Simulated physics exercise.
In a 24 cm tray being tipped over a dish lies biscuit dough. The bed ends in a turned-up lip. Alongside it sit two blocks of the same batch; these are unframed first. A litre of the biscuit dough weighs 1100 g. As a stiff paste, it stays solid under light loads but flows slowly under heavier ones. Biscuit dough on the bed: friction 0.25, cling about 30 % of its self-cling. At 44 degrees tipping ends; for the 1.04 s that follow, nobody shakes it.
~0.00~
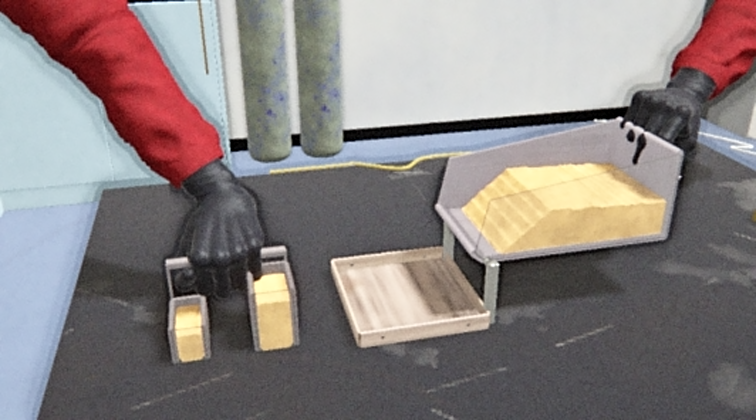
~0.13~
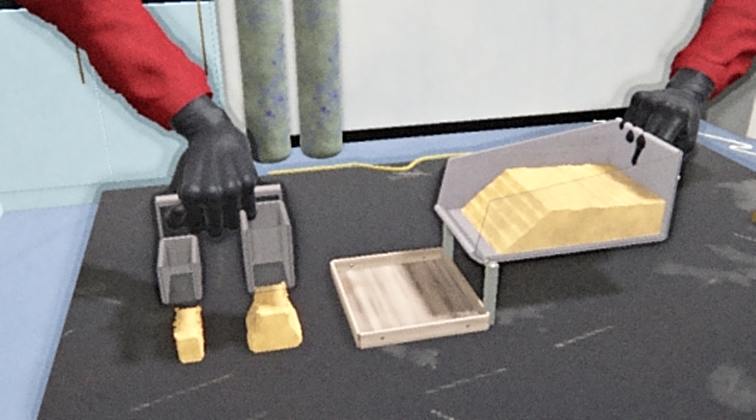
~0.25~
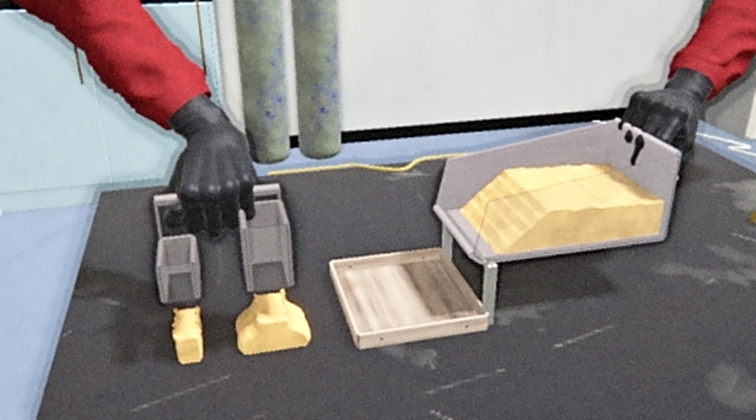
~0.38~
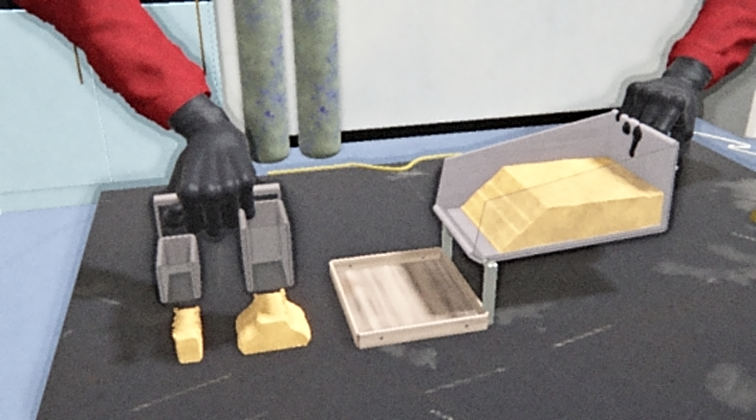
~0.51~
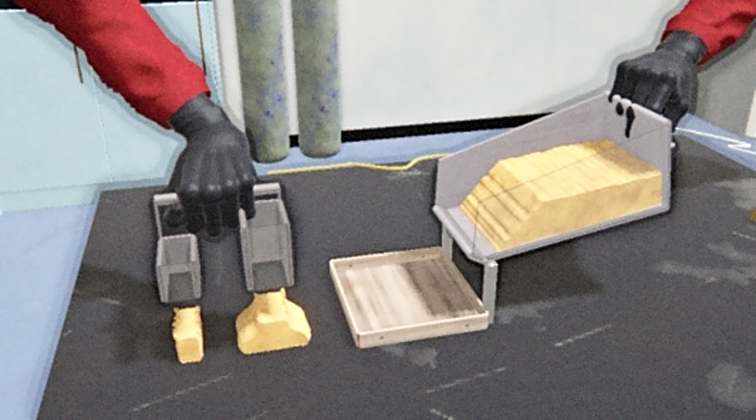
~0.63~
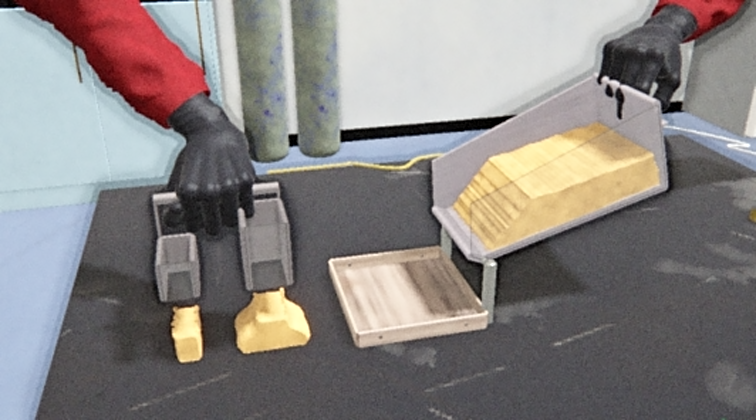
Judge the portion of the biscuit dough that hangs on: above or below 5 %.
The result sits not up to the 5 % mark.
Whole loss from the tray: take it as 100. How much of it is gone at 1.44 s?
It is roughly 100 percent.
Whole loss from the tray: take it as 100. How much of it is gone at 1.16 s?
Roughly 70 per cent.
After 0.87 s, the tilt is 29 degrees and 99 % is on the bed.
After 1.16 s, the tilt is 43 degrees and 30 % is on the bed.
After 1.44 s, the tilt is 44 degrees and 0 % is on the bed.
After 1.73 s, the tilt is 44 degrees and 0 % is on the bed.
After 2.25 s, the tilt is 44 degrees and 0 % is on the bed.
